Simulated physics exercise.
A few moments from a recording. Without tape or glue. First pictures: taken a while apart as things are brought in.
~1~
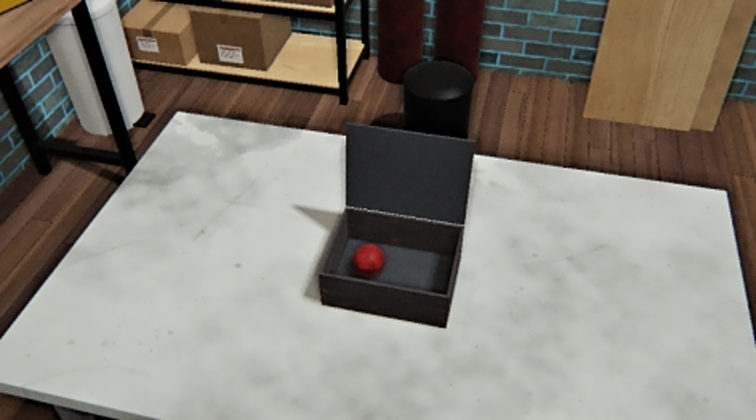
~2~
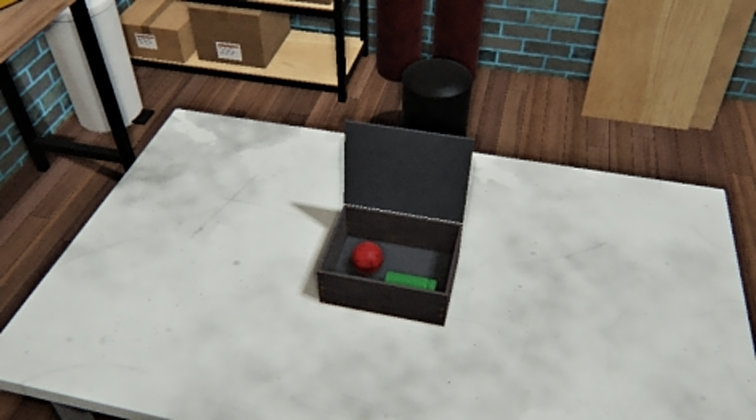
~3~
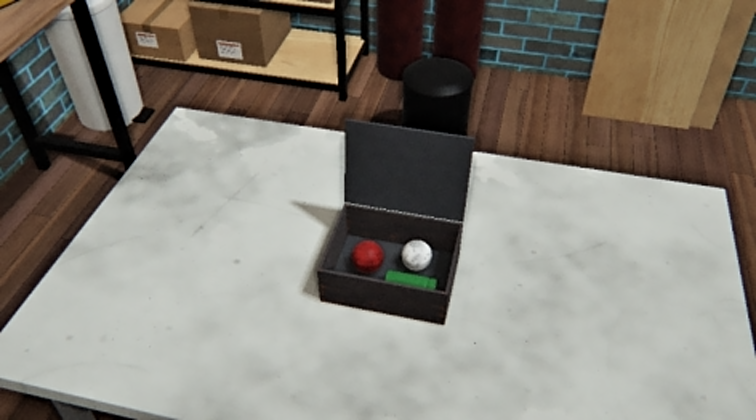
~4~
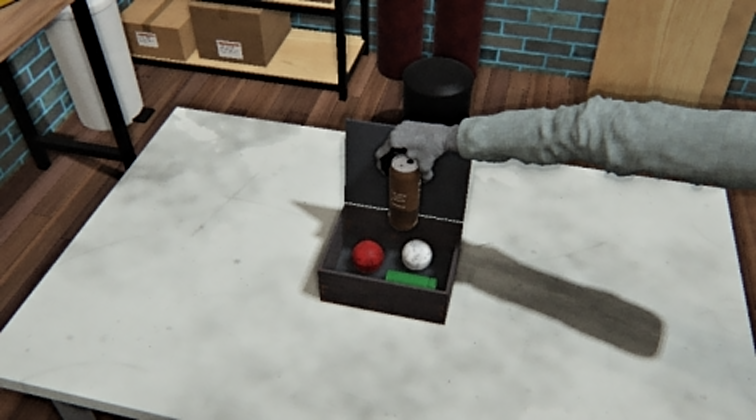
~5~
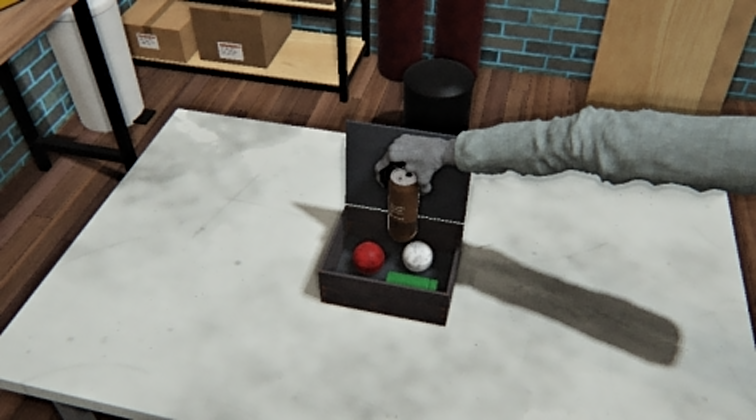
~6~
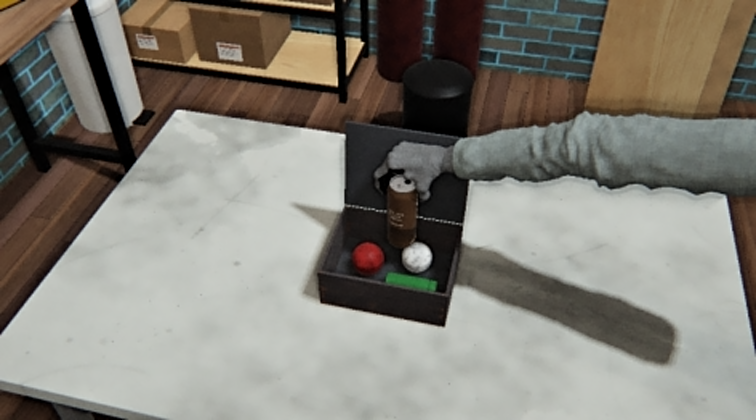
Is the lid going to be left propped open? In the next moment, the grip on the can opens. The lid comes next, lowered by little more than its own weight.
No, it closes.
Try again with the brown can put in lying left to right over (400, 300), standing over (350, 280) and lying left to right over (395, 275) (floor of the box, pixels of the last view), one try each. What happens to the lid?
On try one it fits down fine; on try two it won't go down; on try three it fits down fine.
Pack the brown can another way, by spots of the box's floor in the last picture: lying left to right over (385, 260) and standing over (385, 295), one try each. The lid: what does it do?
First time it drops into place, and next time it won't go down.
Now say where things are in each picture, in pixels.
The last thing is not in view yet, in the first frame.
The last thing is not in view yet, in the second frame.
The last thing is not in view yet; red ball (368, 257), in the third frame.
Coming down; brown can (404, 194); white ball (417, 255), in the fourth frame.
Coming down; brown can (403, 206), in the fifth frame.
In place under the hand; brown can (402, 213); red ball (368, 259), in the sixth frame.
Then, 0.60 s on from there, brown can on its side near (386, 245); red ball shifted about its own width; white ball shifted about its own width.
Then, 1.70 s on from there, lid 52° above the rim; brown can on its side near (386, 244); red ball shifted about its own width; white ball shifted about its own width.
In the end, lid shut; toppled in the box, brown can; moved from the start, white ball and red ball; green shaker unmoved. At the end, from the last picture's camera, brown can near (386, 244).
